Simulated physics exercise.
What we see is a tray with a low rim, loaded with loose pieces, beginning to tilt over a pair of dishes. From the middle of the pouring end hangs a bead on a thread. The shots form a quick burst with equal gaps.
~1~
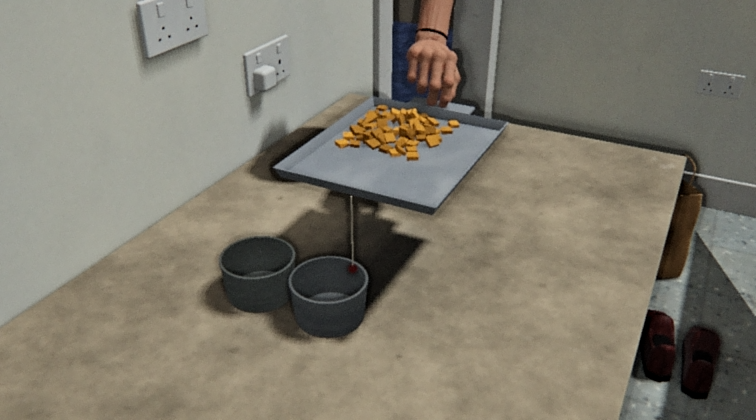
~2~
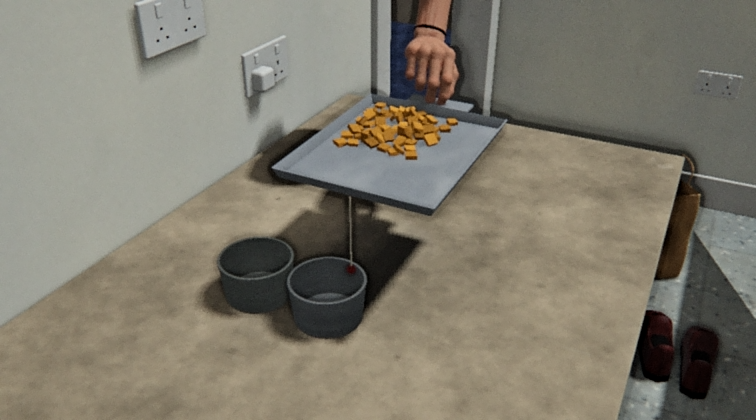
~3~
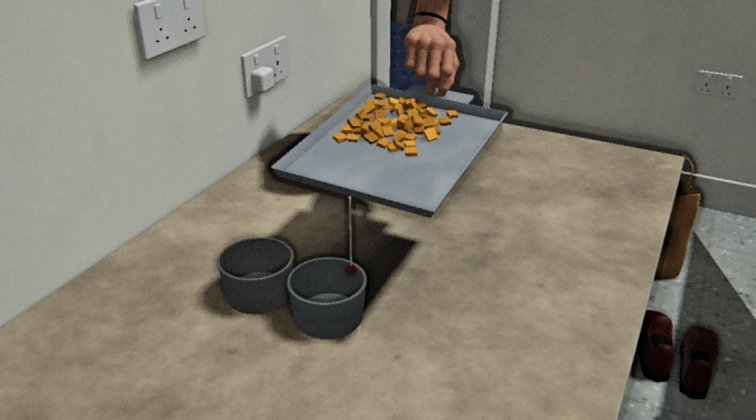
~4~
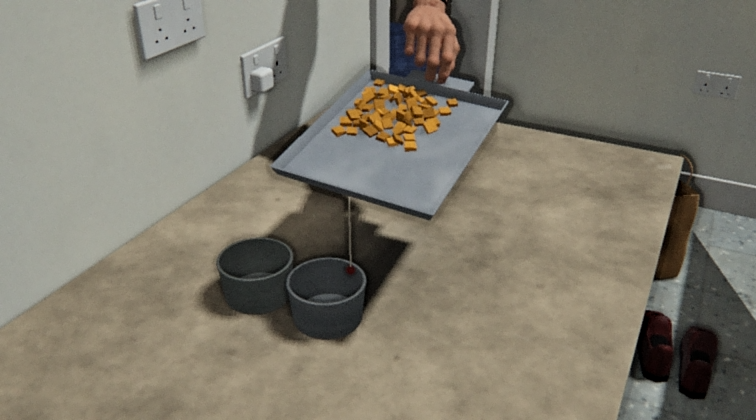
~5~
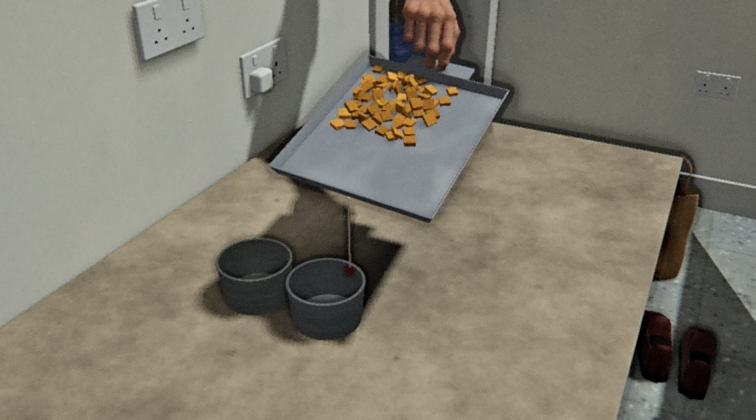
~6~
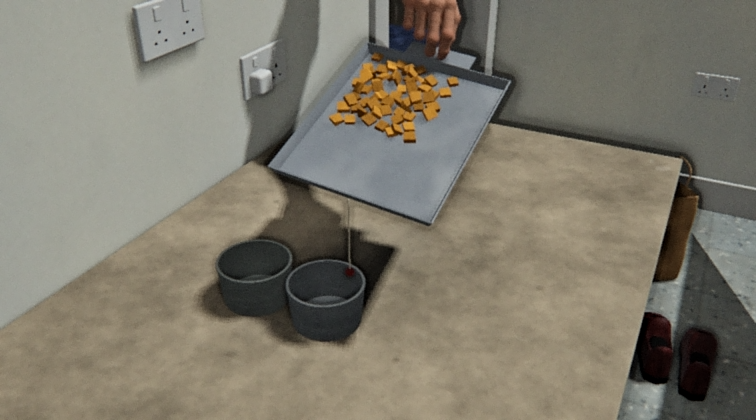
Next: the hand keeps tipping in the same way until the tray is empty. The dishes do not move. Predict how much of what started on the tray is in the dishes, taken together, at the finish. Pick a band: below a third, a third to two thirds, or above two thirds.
Taken together, the dishes hold below a third.
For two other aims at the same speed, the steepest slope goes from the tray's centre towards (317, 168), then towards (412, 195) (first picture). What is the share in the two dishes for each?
Somewhere close to 60 % the first time, 0 % the second.
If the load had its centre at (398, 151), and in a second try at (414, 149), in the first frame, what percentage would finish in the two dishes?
Near 10 and 10 percent respectively.
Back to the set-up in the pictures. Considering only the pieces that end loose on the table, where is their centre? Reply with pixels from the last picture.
Those pieces end up centred close to (406, 368).
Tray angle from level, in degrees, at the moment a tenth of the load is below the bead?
70° or so.
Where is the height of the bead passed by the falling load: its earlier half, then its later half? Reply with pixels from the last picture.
About (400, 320), and after that about (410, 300).
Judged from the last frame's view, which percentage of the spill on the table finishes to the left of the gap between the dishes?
Left share: Some 0 per cent.
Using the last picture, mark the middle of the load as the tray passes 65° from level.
Near (394, 219).
Just after the last frame, tray tipped steeply; roughly two thirds on the tray; roughly a third in the air.
A moment on, tray tipped past a quarter turn; just a few in the right dish; almost all outside both; just a few in the air.
Further on, tray tipped past a quarter turn; just a few in the right dish; almost all outside both.
When it is over, tray tipped past a quarter turn; just a few in the right dish; not one in the left dish; almost all outside both.
